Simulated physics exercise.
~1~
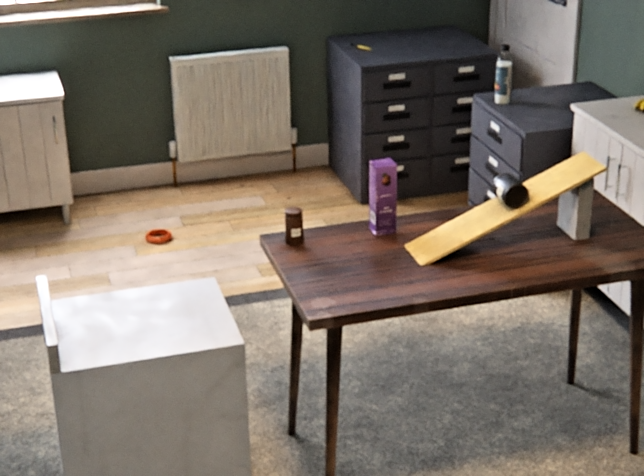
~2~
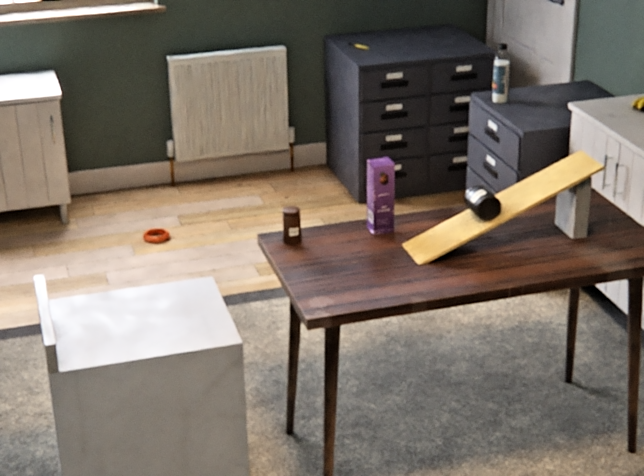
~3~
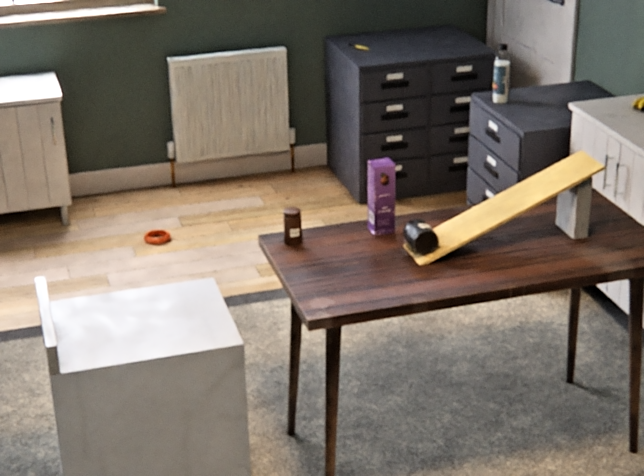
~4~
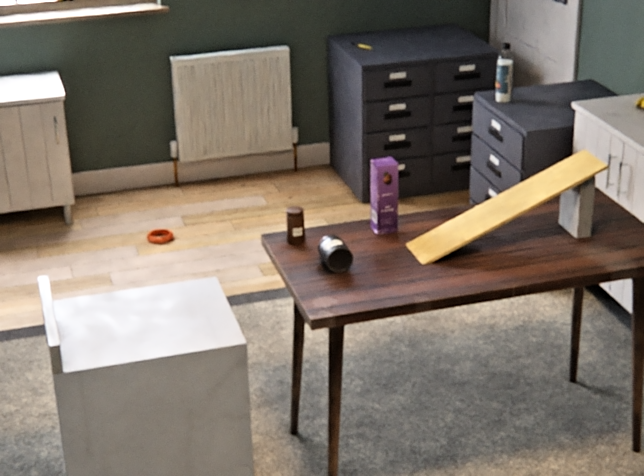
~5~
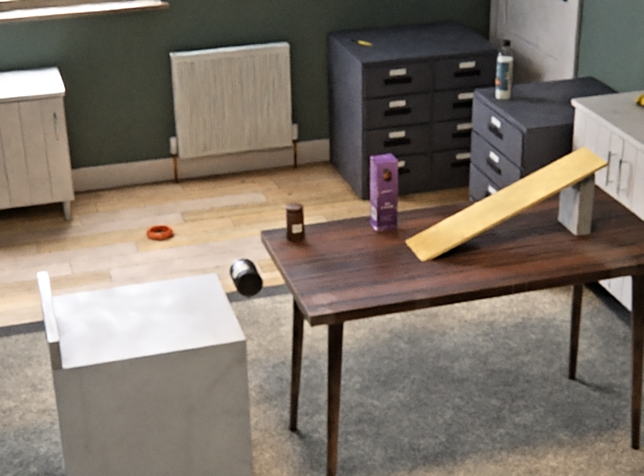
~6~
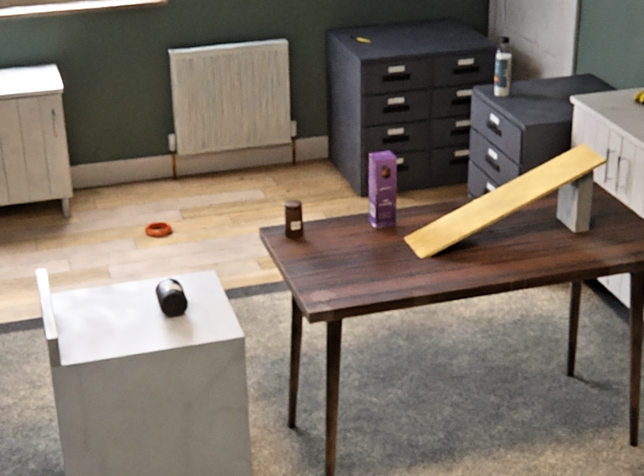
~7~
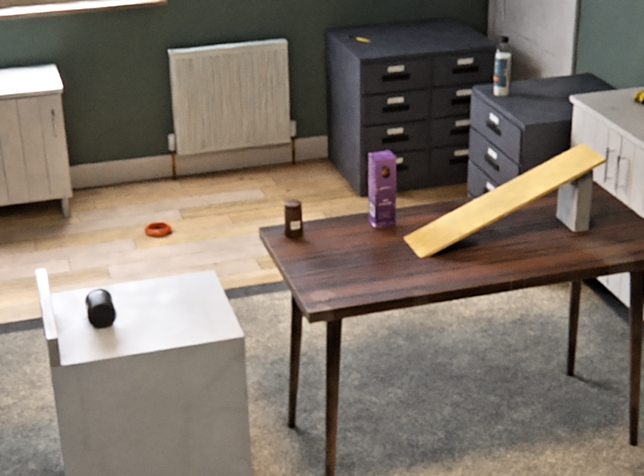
A black jar rolled down a wooden ramp and across a dark table, passing a purple carton and a brown jar, then flew off the left edge, cleared the gap and landed on a lower white top, ending near its raised far edge.
